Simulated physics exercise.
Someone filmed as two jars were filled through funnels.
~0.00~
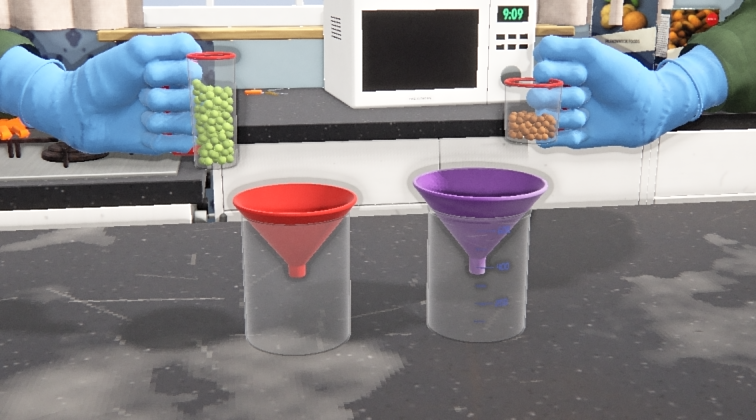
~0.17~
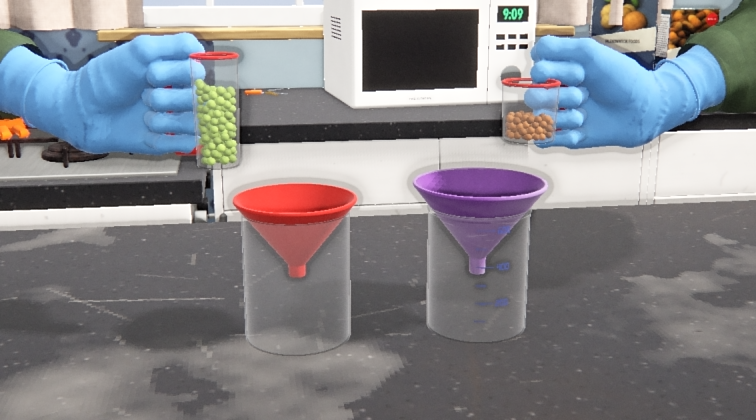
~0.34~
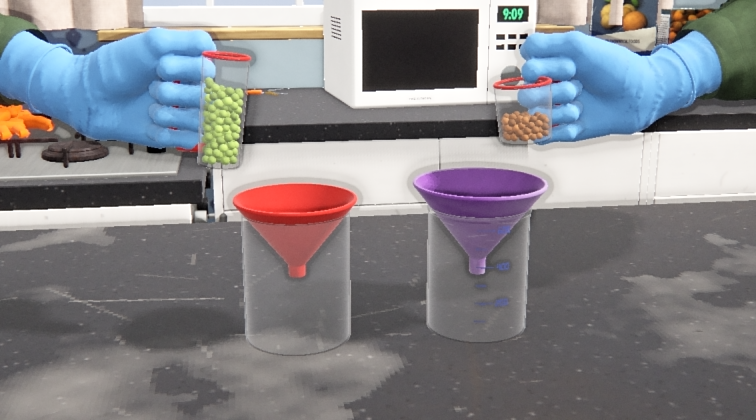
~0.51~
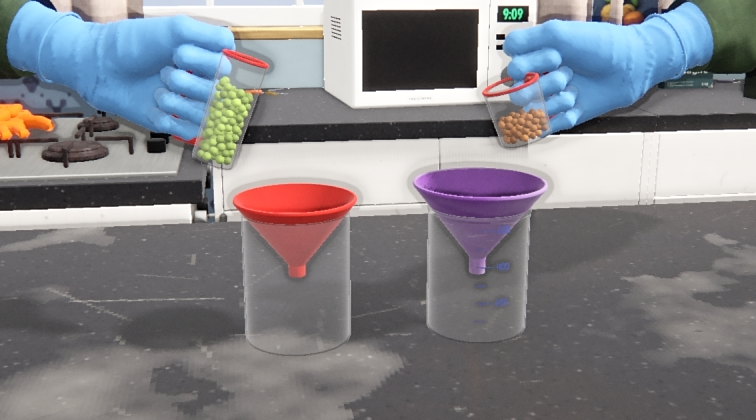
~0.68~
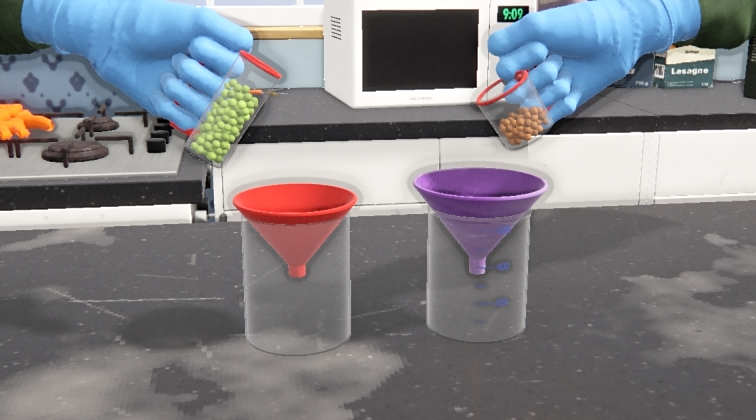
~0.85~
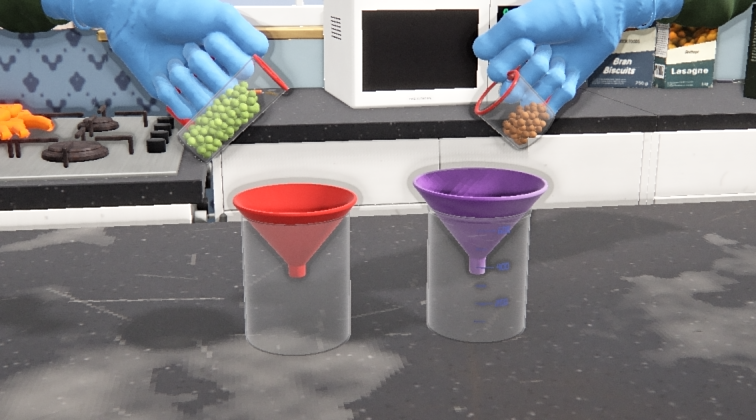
Two blue-gloved hands gradually tilt cups of green and brown balls inward near two funnels.
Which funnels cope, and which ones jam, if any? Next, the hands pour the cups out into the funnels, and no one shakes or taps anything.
My prediction: Left: Gets stuck, right: Gets stuck.
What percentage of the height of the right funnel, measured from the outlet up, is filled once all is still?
Around 55 per cent.
By 1.16 s, left, every one still in the cup; right, every one still in the cup.
By 1.50 s, left, almost all still in the cup, just a few in or over the funnel; right, almost all still in the cup, about a tenth in or over the funnel.
By 1.89 s, left, roughly a third still in the cup, roughly two thirds in or over the funnel, just a few down in the jar; right, almost all in or over the funnel, just a few down in the jar.
When it is over (2.6 s), left, almost all stuck in the funnel, just a few down in the jar; right, almost all stuck in the funnel, just a few down in the jar.
